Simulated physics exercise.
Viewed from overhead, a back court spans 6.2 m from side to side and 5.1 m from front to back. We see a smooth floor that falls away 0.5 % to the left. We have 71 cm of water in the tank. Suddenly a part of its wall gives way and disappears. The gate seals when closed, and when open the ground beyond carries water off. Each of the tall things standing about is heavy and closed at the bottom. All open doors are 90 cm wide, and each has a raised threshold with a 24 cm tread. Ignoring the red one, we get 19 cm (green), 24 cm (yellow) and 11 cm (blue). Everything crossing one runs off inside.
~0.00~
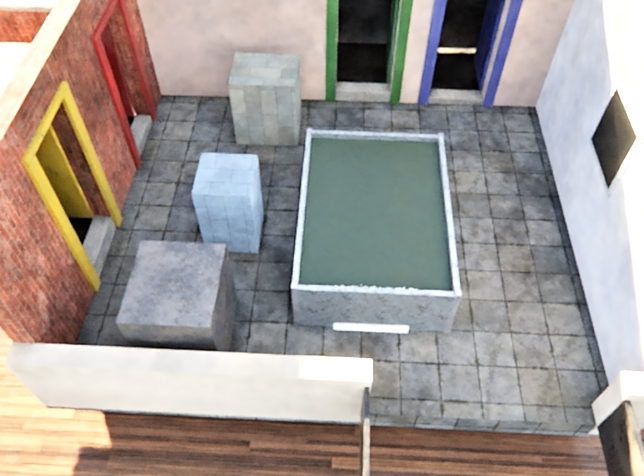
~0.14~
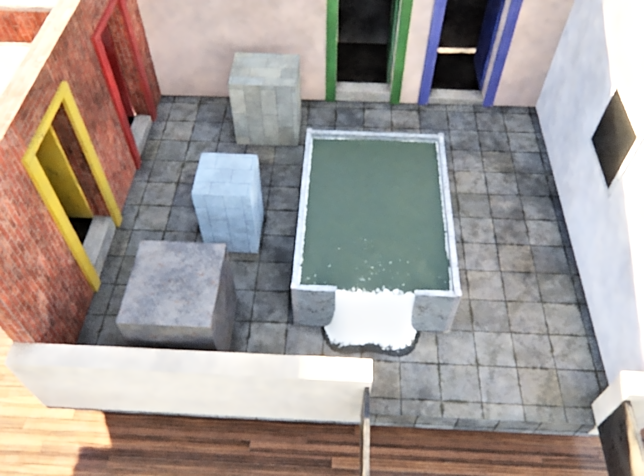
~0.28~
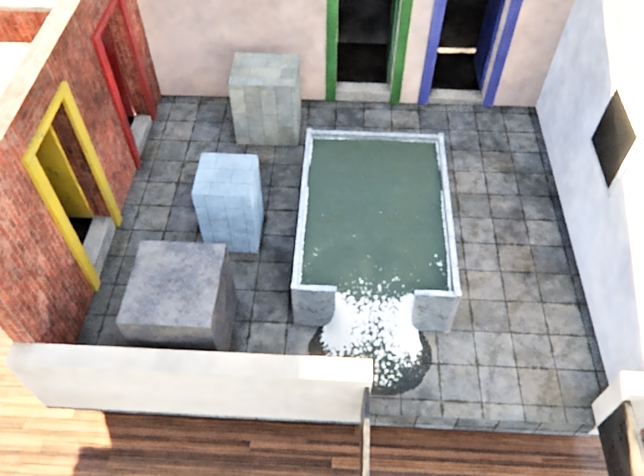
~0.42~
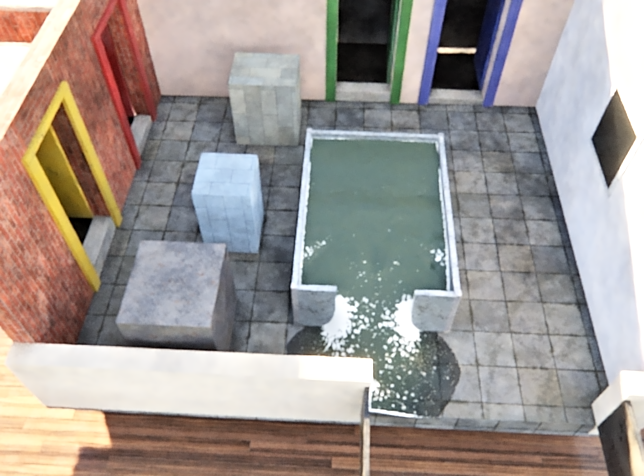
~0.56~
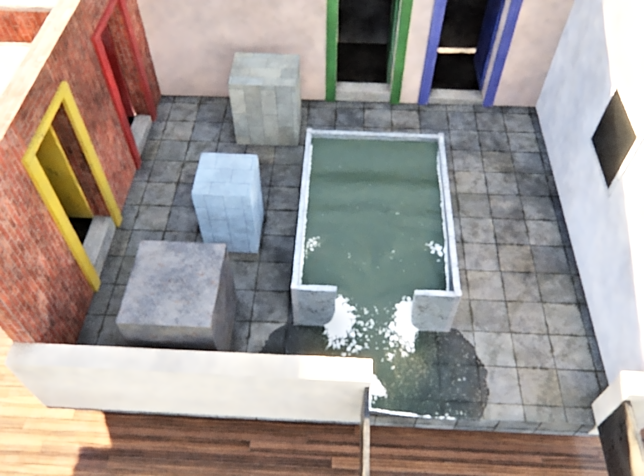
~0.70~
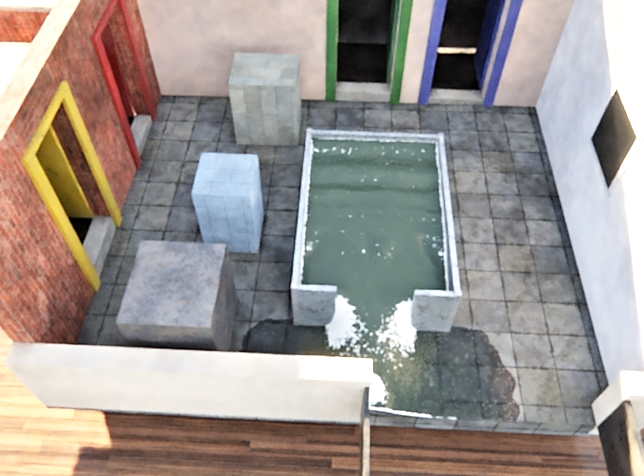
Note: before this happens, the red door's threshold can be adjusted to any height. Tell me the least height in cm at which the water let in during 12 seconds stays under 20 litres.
It should be about 7 cm.
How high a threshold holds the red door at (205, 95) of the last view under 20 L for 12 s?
6.0 cm.
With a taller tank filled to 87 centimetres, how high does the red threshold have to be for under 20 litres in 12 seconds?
About 9.5 cm.
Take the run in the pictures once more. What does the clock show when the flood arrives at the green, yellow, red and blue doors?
Reading them off: Green 3.8 s, then yellow 2.4 s, then red 3.8 s, then blue 5.0 s.
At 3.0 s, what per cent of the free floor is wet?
Near 30 per cent of the open floor.
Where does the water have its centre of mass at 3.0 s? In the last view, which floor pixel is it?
Centre estimate: (344, 263) px, approximately.
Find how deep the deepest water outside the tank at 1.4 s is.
I'd estimate roughly 50 cm.
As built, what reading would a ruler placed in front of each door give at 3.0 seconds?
Centimetres: Green = 0, yellow = 3, red = 0, blue = 0.
After 1.4 s water covers 15 % of the floor, deepest (50 cm) near (349, 392); it has not reached the red door.
After 3.0 s water covers 30 % of the floor, deepest (32 cm) near (349, 392); it has not reached the red door.
After 12.0 s water covers 80 % of the floor, deepest (11 cm) near (66, 378); 8 cm at the red door, 0 litres in over its 14 cm threshold.
At the red door as built, the water arrived by 3.8 s and peaked near 11 cm at 5.0 s.
With a threshold of 6.5 cm, 30 litres would have come in within the 12 s; with 9 cm, 5 litres. So under 20 litres takes about 7 cm.
